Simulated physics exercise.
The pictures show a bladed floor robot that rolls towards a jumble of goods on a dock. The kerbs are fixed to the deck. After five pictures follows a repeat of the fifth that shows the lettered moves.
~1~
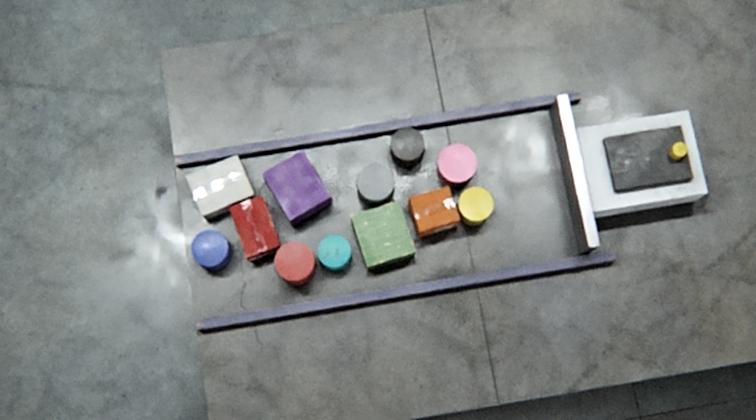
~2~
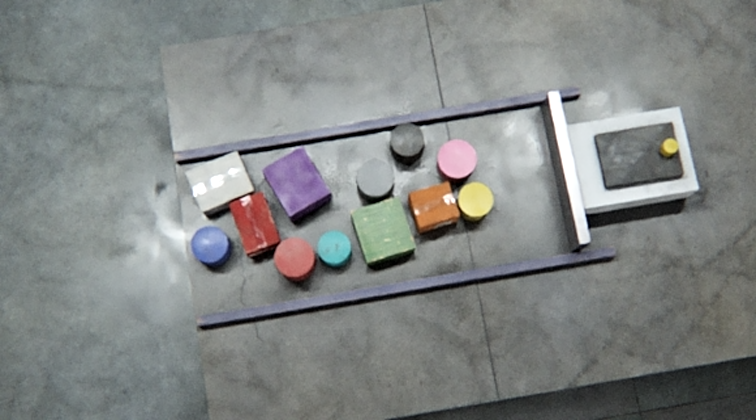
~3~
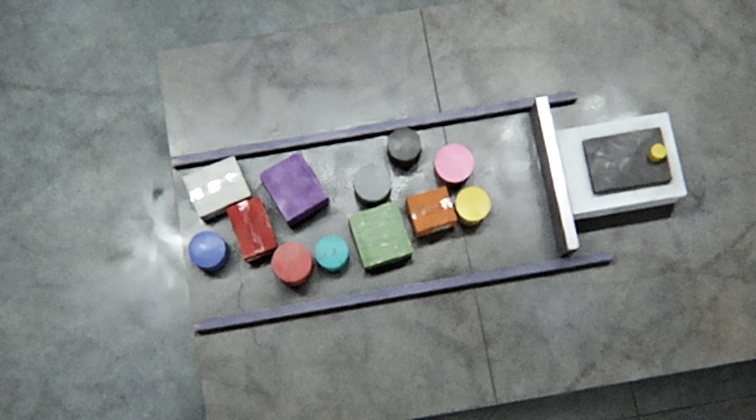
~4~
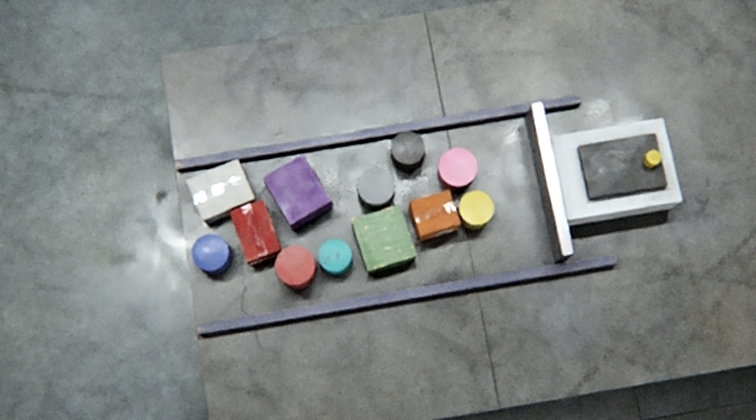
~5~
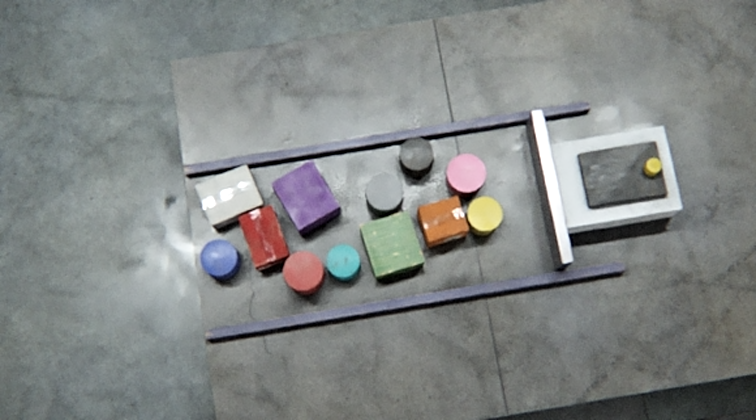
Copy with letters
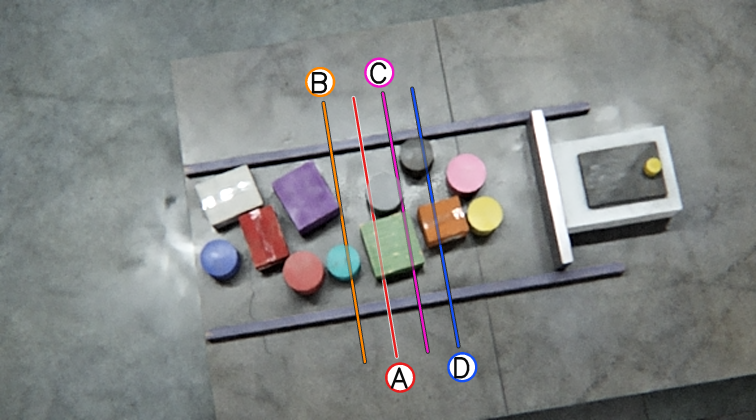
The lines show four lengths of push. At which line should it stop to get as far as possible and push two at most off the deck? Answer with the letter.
Stop at B.
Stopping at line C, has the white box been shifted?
No.
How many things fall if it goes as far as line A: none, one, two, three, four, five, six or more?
By then, none.
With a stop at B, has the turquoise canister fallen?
By then, no.
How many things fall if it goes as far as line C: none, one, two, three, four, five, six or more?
By then, none.
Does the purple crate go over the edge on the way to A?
By then, no.
On the marked copy, A at (375, 224); B at (344, 229); C at (405, 219); D at (435, 214).
Taking B. A third of the way, robot (543, 187); turquoise canister (338, 265); pink pail (446, 180).
Two thirds of the way, robot (468, 199); red canister (237, 295); red parcel (255, 244).
When it is over, robot (412, 208); red canister over the edge; blue canister over the edge; two fallen.
As for the rest, A is within the limit but short; C is within the limit but short; D is within the limit but short.
